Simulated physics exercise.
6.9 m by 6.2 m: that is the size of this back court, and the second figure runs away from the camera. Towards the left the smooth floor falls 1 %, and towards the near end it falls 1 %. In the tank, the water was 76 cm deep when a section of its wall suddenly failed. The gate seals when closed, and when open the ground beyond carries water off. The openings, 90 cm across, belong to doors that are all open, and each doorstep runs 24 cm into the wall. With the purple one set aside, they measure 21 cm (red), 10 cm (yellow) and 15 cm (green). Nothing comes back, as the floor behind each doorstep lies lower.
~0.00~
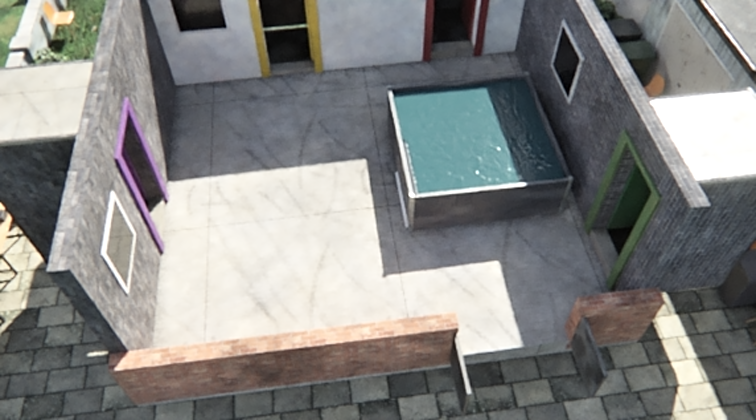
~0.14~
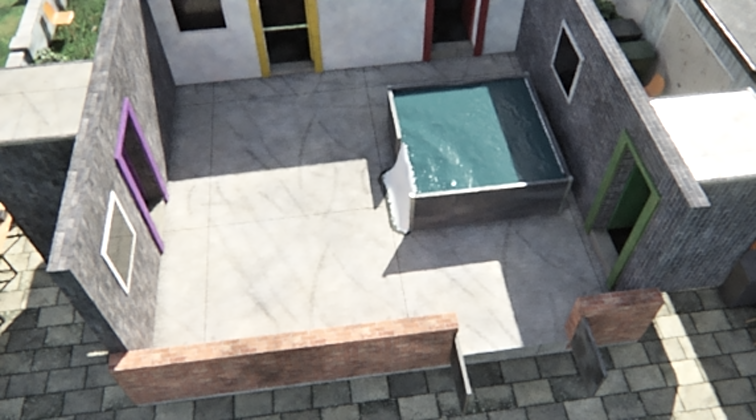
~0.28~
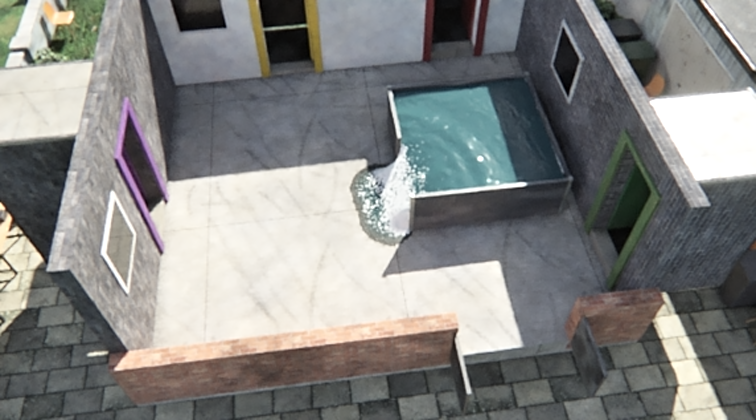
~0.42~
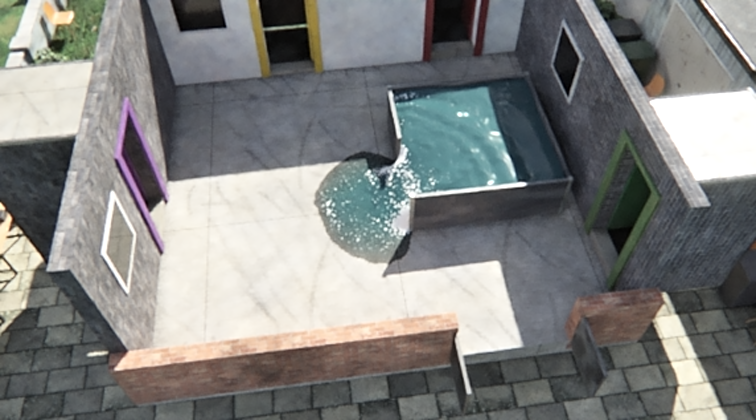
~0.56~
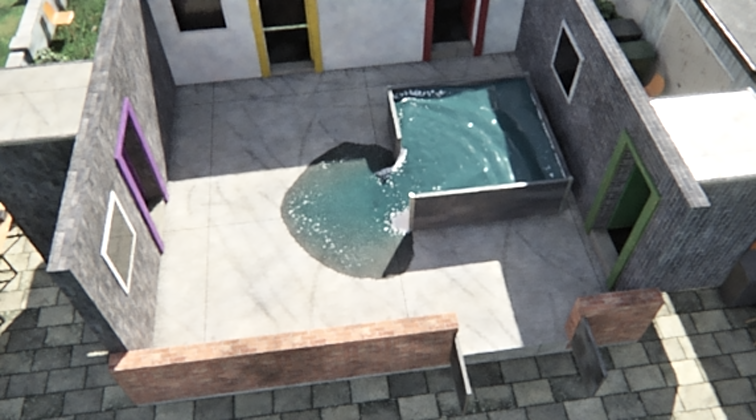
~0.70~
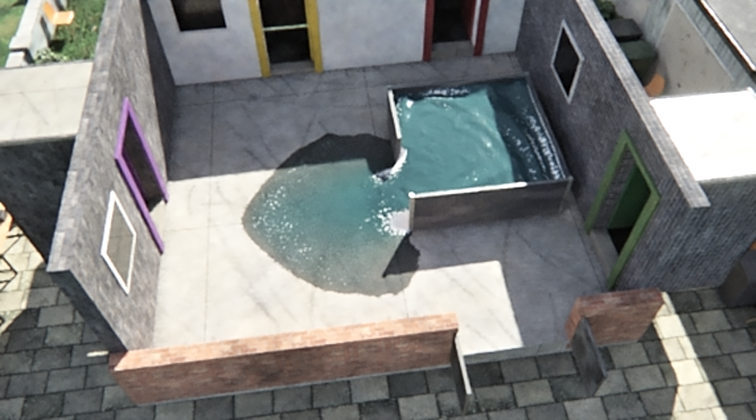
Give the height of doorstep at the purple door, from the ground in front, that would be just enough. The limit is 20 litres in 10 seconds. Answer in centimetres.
Close to 28 cm.
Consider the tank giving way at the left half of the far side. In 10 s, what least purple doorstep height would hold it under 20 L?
Then the minimum is about 8.5 cm.
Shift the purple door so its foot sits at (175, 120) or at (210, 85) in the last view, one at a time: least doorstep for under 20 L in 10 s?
About 18 cm for the first and 20 cm for the second.
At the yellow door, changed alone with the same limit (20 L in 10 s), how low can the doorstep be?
For the yellow door, about 7.0 cm.
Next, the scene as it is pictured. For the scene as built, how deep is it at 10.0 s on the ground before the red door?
Some 10.0 cm.
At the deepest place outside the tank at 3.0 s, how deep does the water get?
Around 42 centimetres.
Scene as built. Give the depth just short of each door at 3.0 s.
Depths in cm: Green 0, purple 30, yellow 0, red 0.
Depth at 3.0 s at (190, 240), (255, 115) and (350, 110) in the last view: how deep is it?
Respectively 19 cm, 2 cm and 0 cm.
After 1.4 s water covers 40 % of the floor, deepest (48 cm) near (403, 215); 24 cm at the purple door, 6 litres in over its 16 cm doorstep.
After 3.0 s water covers 50 % of the floor, deepest (42 cm) near (241, 356); 30 cm at the purple door, 128 litres in over its 16 cm doorstep.
After 10.0 s water covers 100 % of the floor, deepest (19 cm) near (152, 367); 14 cm at the purple door, 259 litres in over its 16 cm doorstep.
At the purple door as built, the water arrived by 1.1 s and peaked near 34 cm at 2.4 s.
Run again over the same 10 s with other heights there, 74 litres in over 22.5 cm, 7 litres over 30.5 cm. The limit of 20 litres is kept from about 28 cm up.
